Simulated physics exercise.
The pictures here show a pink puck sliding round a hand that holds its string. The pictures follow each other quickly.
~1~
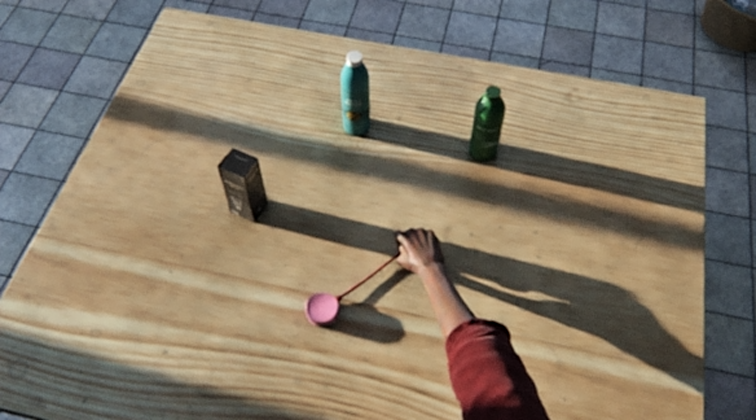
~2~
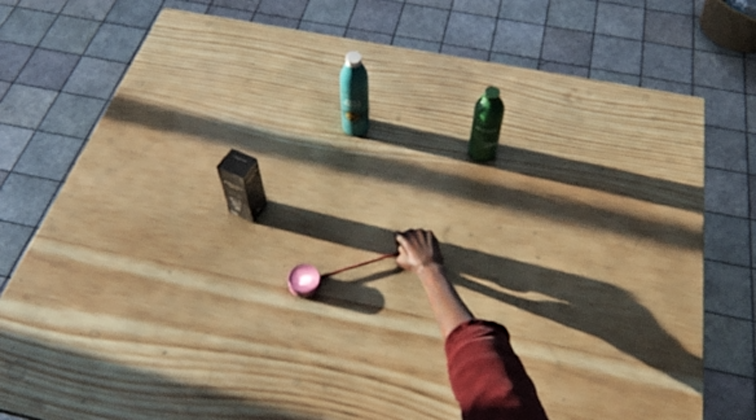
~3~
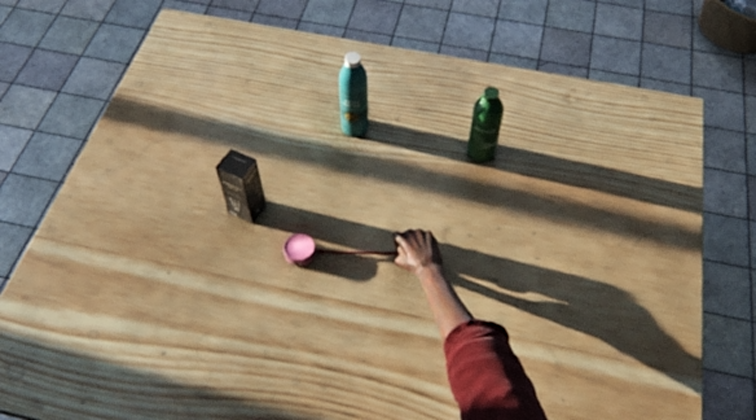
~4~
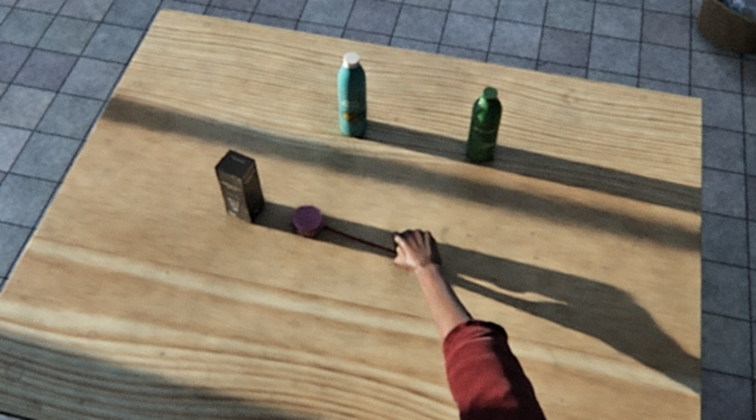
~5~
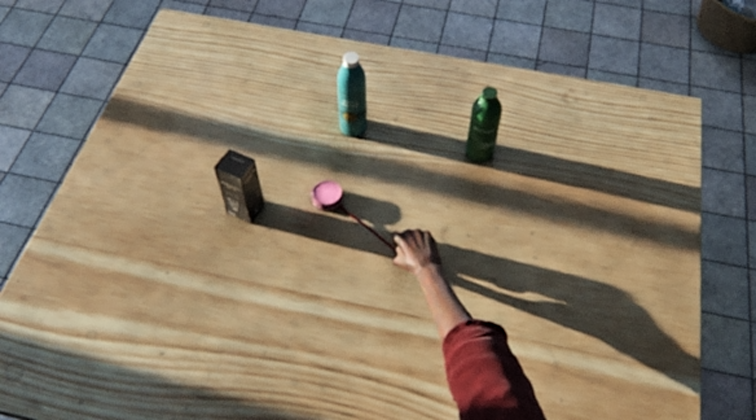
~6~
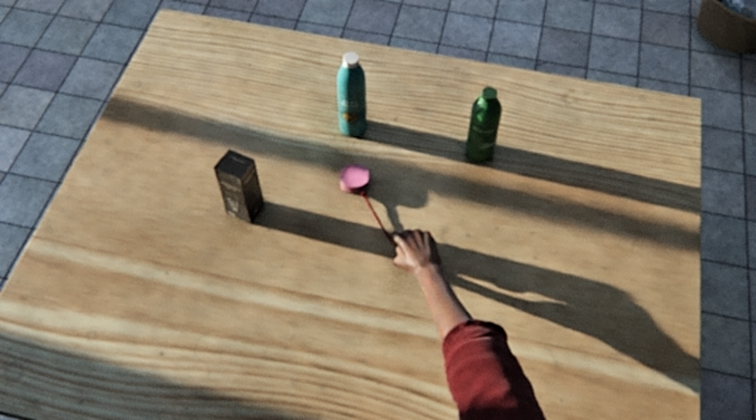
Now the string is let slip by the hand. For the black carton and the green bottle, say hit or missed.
Black carton: Missed; green bottle: Hit.
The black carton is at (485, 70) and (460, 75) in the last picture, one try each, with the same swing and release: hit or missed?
In the first try it is avoided, and in the second it is avoided.
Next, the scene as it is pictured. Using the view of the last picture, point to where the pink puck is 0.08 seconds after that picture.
Around (417, 162).
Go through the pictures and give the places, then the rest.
The first frame shows pink puck (322, 307); black carton (238, 162); green bottle (494, 91); turquoise bottle (354, 57).
The second frame shows pink puck (304, 278).
The third frame shows pink puck (299, 247).
The fourth frame shows pink puck (307, 217).
The fifth frame shows pink puck (327, 192).
The sixth frame shows pink puck (355, 175); black carton (234, 163); green bottle (490, 92); turquoise bottle (351, 58); going round clockwise.
Then, 0.08 s after the last picture, puck near (417, 161).
Then, 0.20 s after the last picture, puck near (480, 143); green bottle pushed aside.
At rest, puck near (514, 129); green bottle knocked over. The black carton escapes it and the green bottle is struck.
